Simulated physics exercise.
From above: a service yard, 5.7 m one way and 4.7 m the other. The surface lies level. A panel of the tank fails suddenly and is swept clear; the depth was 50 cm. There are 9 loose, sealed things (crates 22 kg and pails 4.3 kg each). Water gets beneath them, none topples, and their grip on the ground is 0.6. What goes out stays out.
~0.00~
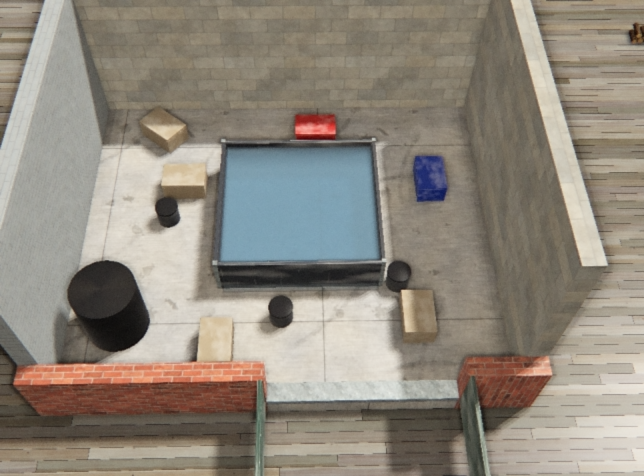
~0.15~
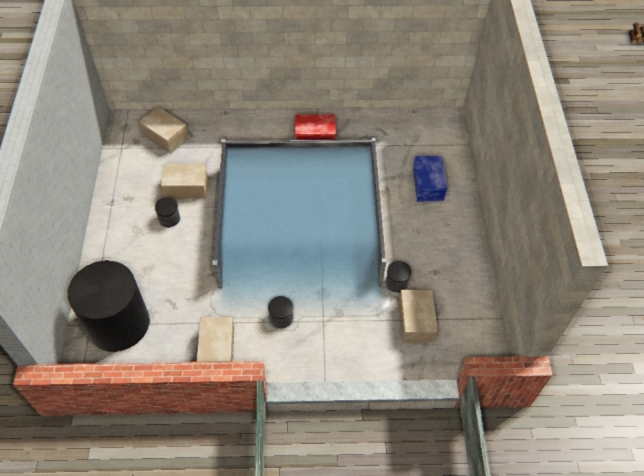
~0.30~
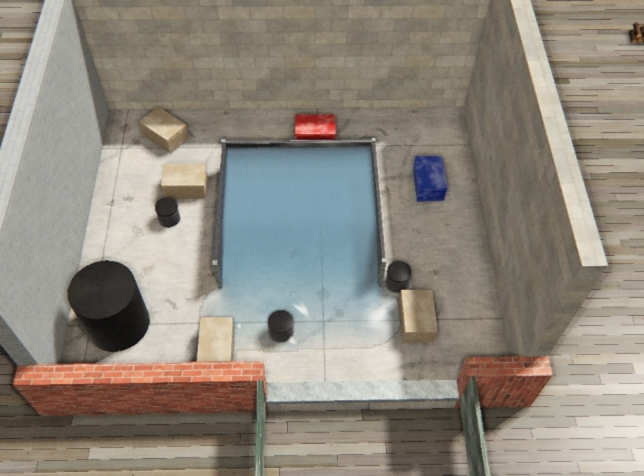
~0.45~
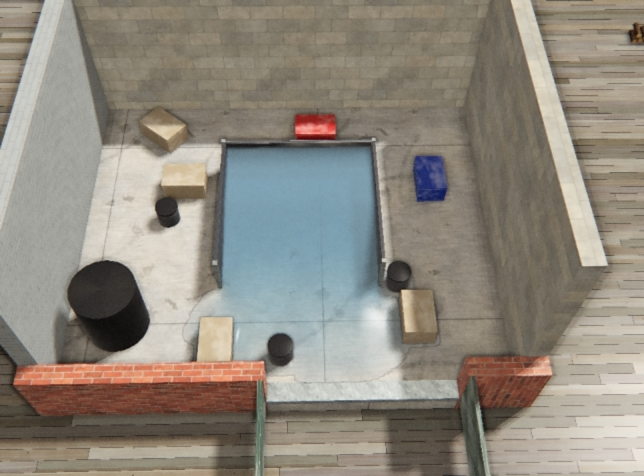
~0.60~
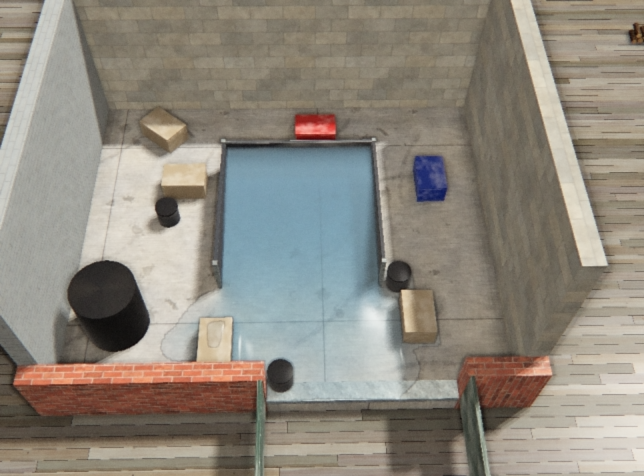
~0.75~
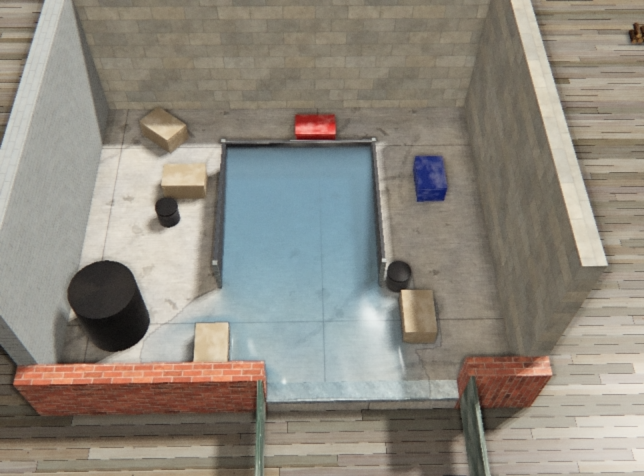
In a walled yard seen from above, a square tank of blue water stands among scattered crates and dark pails until its near panel gives way. Water spreads toward the gap in the brick wall, carrying one dark pail out of sight, and a pale crate shifts slightly nearer the bricks.
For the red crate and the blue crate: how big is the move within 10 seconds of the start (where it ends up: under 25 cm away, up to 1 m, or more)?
The red crate holds its place; the blue crate barely shifts.
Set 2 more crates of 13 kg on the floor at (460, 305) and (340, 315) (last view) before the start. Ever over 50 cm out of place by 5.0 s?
In that order: Less, over.
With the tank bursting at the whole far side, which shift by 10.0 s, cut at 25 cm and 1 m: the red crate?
Then the red crate gets carried off.
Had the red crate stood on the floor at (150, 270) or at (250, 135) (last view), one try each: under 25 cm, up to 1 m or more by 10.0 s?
In that order: It holds its place; it stays put.
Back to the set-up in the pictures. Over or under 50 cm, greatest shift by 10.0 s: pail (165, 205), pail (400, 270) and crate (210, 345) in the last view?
In turn: Past it, under, over.
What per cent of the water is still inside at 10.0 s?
About 34 per cent.
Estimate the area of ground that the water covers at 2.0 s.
About 10.5 m2.
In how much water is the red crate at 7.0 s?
About 1 cm.
After 2.0 s the red crate is near (315, 124), 0.0 m from its start, aground; the blue crate is near (431, 172), 0.0 m from its start, aground; 1 of 9 are out; 0 afloat.
After 4.5 s the red crate is near (315, 124), 0.0 m from its start, aground; the blue crate is near (431, 172), 0.0 m from its start, aground; 1 of 9 are out; 2 afloat.
After 7.0 s the red crate is near (315, 124), 0.0 m from its start, aground; the blue crate is near (431, 172), 0.0 m from its start, aground; 1 of 9 are out; 0 afloat.
After 10.0 s the red crate is near (315, 124), 0.0 m from its start, aground; the blue crate is near (431, 172), 0.0 m from its start, aground; 1 of 9 are out; 0 afloat.
